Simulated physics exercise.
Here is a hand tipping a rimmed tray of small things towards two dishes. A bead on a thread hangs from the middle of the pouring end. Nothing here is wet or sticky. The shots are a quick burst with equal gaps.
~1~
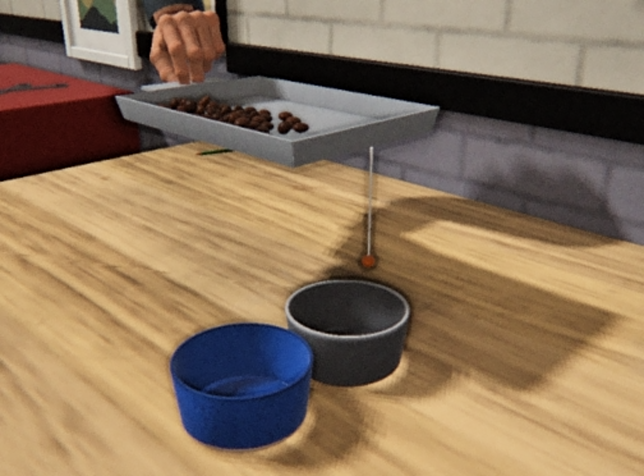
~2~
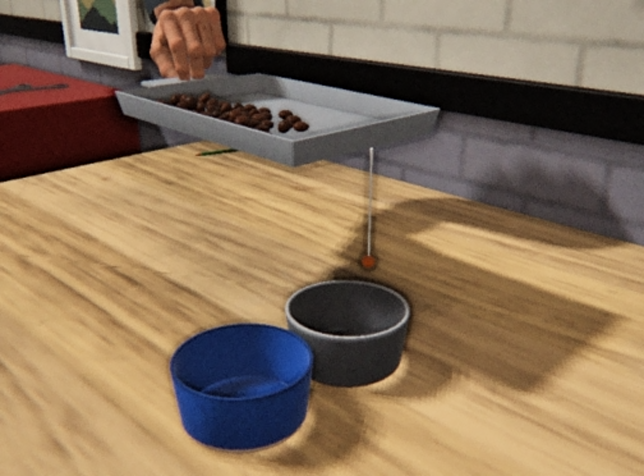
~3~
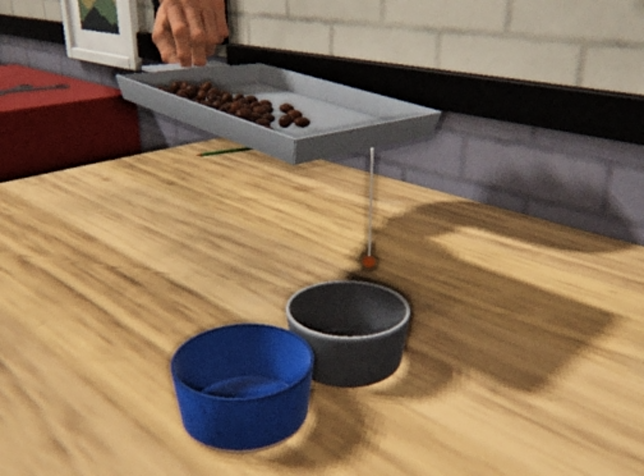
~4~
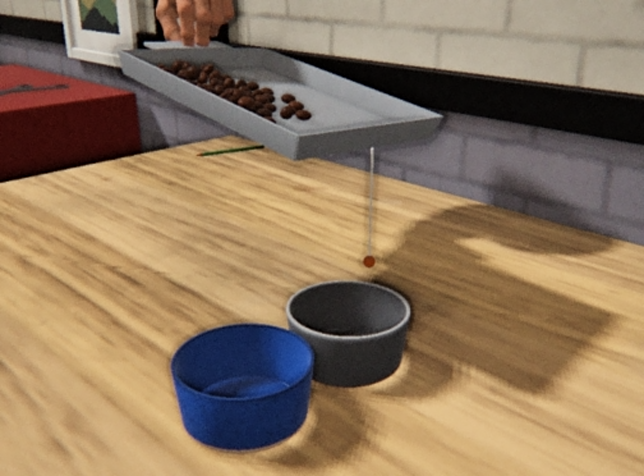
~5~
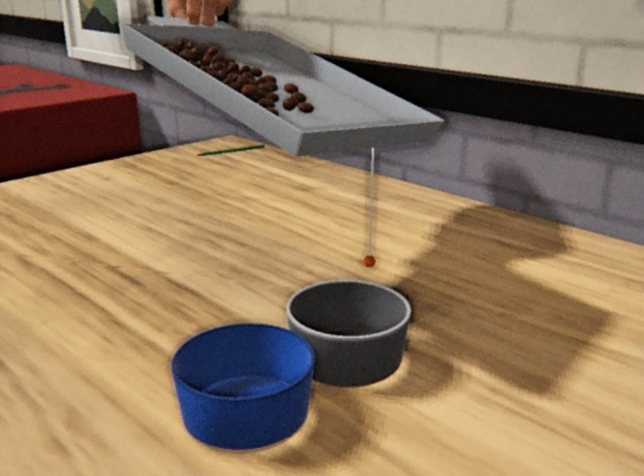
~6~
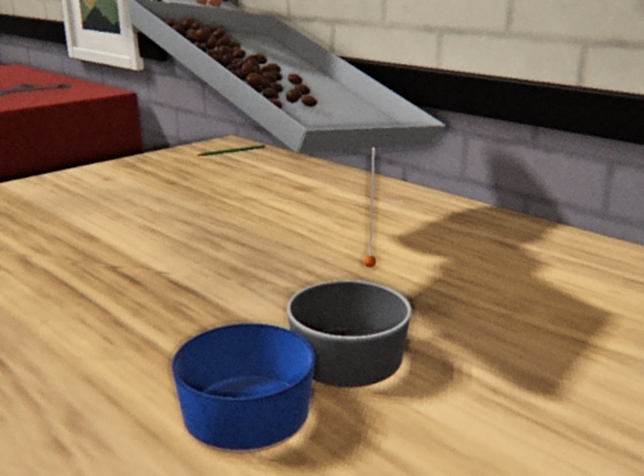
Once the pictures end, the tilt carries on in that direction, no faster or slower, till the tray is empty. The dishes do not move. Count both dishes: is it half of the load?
The two hold only the smaller part of the load.
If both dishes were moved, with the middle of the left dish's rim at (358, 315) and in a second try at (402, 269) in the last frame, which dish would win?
One: The right one. Two: The left one.
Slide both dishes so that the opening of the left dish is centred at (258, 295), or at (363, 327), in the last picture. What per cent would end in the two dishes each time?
The first gives 0 %, the second 60 %.
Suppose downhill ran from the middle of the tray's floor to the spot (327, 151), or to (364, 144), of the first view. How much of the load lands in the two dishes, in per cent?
Near 70 % and 40 %.
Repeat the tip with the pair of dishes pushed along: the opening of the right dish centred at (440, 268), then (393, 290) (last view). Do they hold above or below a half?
The first try: The larger part. The second: Not half.
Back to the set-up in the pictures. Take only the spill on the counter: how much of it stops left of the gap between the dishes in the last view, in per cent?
Roughly 0 in a hundred.
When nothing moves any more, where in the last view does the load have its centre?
Close to (460, 318).
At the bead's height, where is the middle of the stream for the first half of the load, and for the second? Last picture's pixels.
The first part at (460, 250); the rest at (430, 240).
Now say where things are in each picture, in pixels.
The first frame shows corners of the pouring end at (293, 139) and (432, 107), level; middle of the load at (213, 115), flat chocolate drops; left dish at (290, 410); right dish at (393, 350); bead on its thread at (368, 261).
The second frame shows corners of the pouring end at (293, 139) and (432, 108), level; middle of the load at (213, 112).
The third frame shows corners of the pouring end at (296, 137) and (434, 111), tipped barely, lowest at the right corner; middle of the load at (214, 102).
The fourth frame shows corners of the pouring end at (299, 133) and (435, 115), tipped a little, lowest at the right corner; middle of the load at (216, 86).
The fifth frame shows corners of the pouring end at (302, 129) and (437, 118), tipped clearly, lowest at the right corner; middle of the load at (220, 70).
The sixth frame shows corners of the pouring end at (307, 127) and (438, 123), tipped clearly, lowest at the right corner; middle of the load at (225, 54); left dish at (291, 411); right dish at (395, 350).
Soon after the last picture, tray tipped steeply; nearly all on the tray; a small part in the air.
A little later, tray tipped past a quarter turn; about a quarter on the tray; about two thirds outside both; a small part in the air.
Later still, tray tipped past a quarter turn; all outside both.
At rest, tray tipped past a quarter turn; none in the left dish; none in the right dish; all outside both.
